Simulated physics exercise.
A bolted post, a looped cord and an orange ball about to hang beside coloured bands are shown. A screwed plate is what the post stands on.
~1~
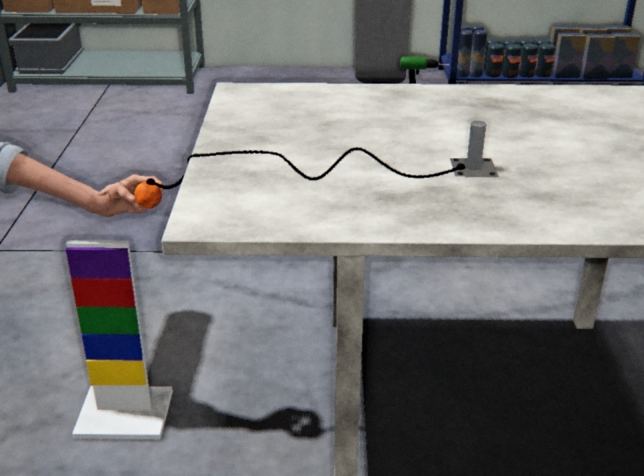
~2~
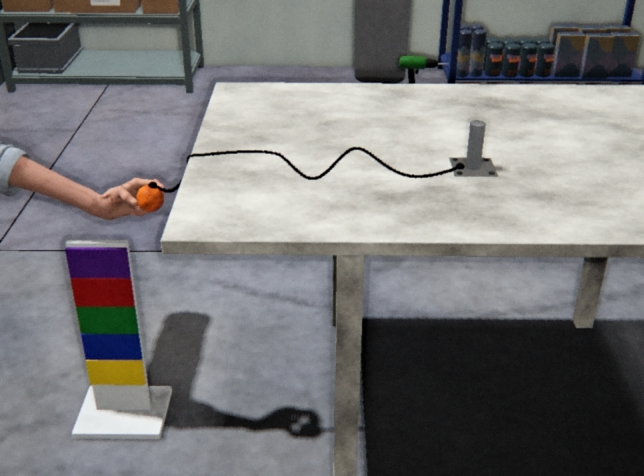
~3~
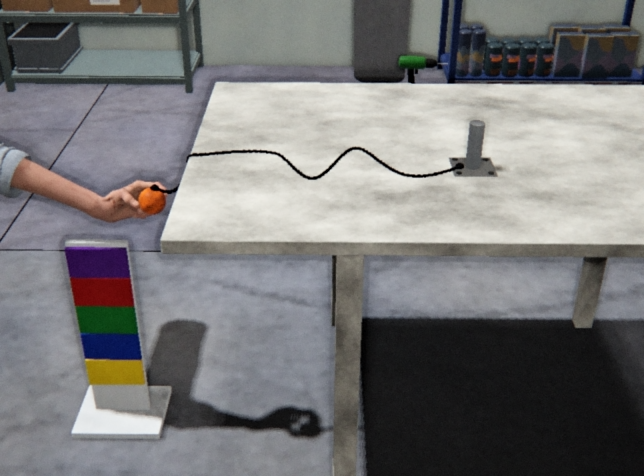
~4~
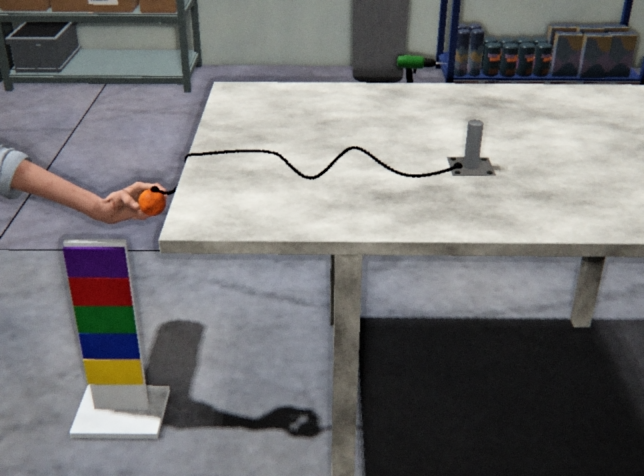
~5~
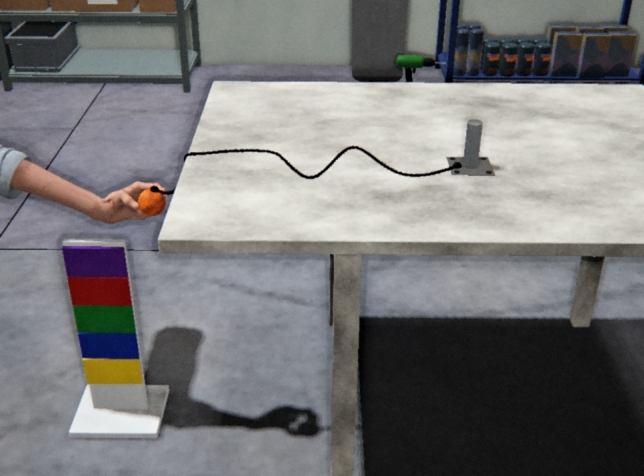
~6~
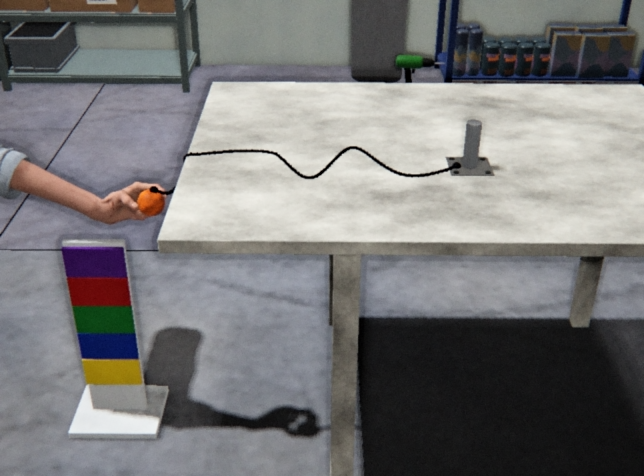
In a workshop with shelving along the back wall, seen from slightly above, a pale stone-like table stands on a grey floor. A hand at the left holds an orange ball tied to a black cord that snakes across the tabletop to a small grey post, above an upright panel banded purple, red, green, blue and yellow. The hand and ball barely shift, the cord keeps its curves, and the view drifts very slightly.
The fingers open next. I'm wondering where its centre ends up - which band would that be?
That would be the green band.
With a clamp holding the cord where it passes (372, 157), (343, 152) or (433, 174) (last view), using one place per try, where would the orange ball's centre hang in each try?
It would sit near (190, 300) the first time, (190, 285) the second and (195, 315) the third.
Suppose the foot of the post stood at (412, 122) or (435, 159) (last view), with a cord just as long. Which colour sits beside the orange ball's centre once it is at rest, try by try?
Blue; blue.
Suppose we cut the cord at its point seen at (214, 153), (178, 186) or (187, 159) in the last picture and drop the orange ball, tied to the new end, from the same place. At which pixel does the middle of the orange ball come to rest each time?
Estimated positions in order: (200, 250); (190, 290); (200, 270).
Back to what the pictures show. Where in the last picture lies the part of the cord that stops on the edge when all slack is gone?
You'll find it close to (285, 161).
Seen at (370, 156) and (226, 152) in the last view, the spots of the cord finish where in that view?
End positions: About (341, 162) and about (190, 226).
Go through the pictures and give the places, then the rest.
In the first picture, orange ball (149, 195); purple (98, 265); red (103, 293); green (108, 322); blue (112, 348); yellow (116, 374).
In the second picture, orange ball (151, 199); cord through (430, 176) (370, 154) (328, 171) (285, 159) (212, 154).
In the third picture, orange ball (152, 201).
In the fourth picture, orange ball (153, 202); cord through (428, 175) (368, 154) (326, 170) (283, 159) (210, 154).
In the fifth picture, orange ball (152, 202).
In the sixth picture, orange ball (151, 203); cord through (427, 175) (367, 154) (325, 170) (282, 159) (209, 154).
A little later, ball near (182, 309); level with green.
Next, ball near (214, 316); level with green.
Later still, ball near (196, 318); level with green.
When it is over, ball near (195, 318); level with green. Its middle rests at the green band.
